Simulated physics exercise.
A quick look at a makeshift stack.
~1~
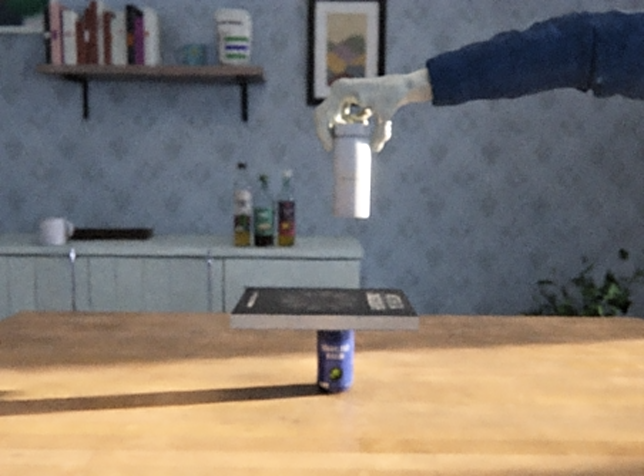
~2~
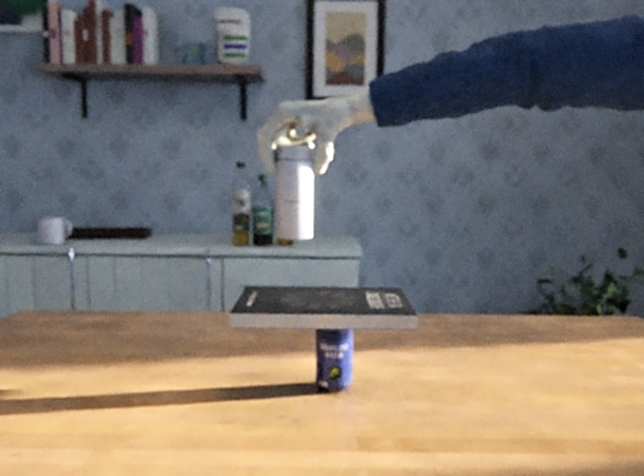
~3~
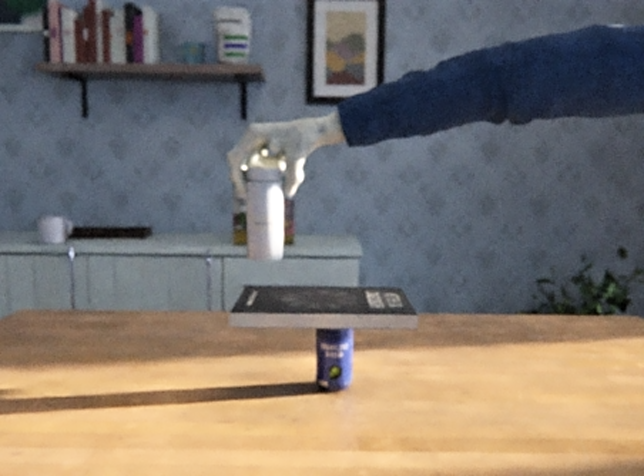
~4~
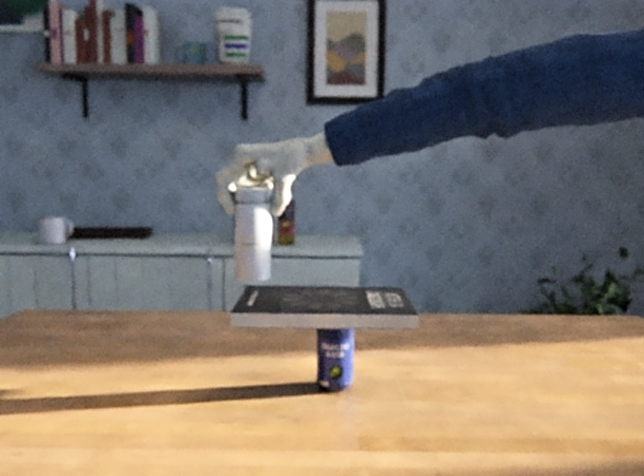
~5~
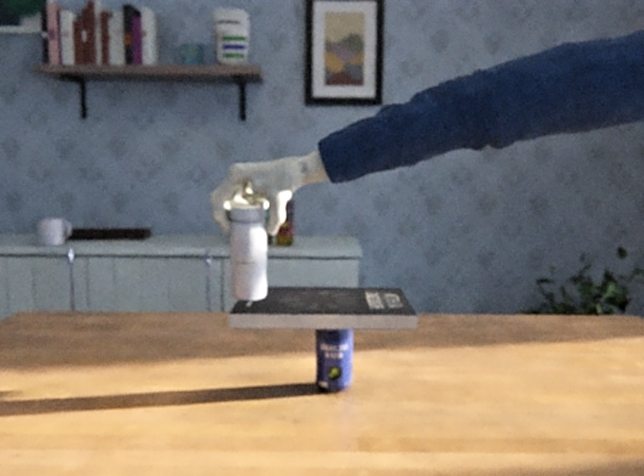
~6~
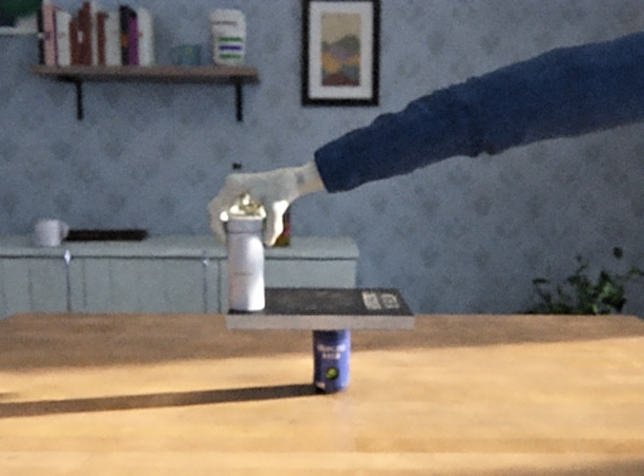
In a room with patterned blue walls, a dark flat slab lies across an upright blue can on a wooden table. A hand reaching in from the right carries a white shaker leftward and down, then lowers it onto the slab's left end, where the fingers keep holding its top.
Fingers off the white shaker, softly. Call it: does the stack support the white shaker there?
No, it does not.
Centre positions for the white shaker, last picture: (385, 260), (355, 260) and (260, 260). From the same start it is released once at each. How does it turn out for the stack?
Outcomes in order: Stands, then stands, then falls.
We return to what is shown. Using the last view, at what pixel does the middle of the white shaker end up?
End position in the final view: Approximately (170, 389).
Then, 0.40 s on from there, white shaker now fallen; black book turned 52° from how it was put.
Then, 0.50 s on from there, black book turned 62° from how it was put.
Then, 0.70 s on from there, black book now fallen; blue can turned 37° from how it was put.
Then, 0.80 s on from there, blue can on its side.
In the end, fallen, blue can, black book and white shaker. At the end, from the last picture's camera, white shaker near (171, 389). The stack loses its balance.
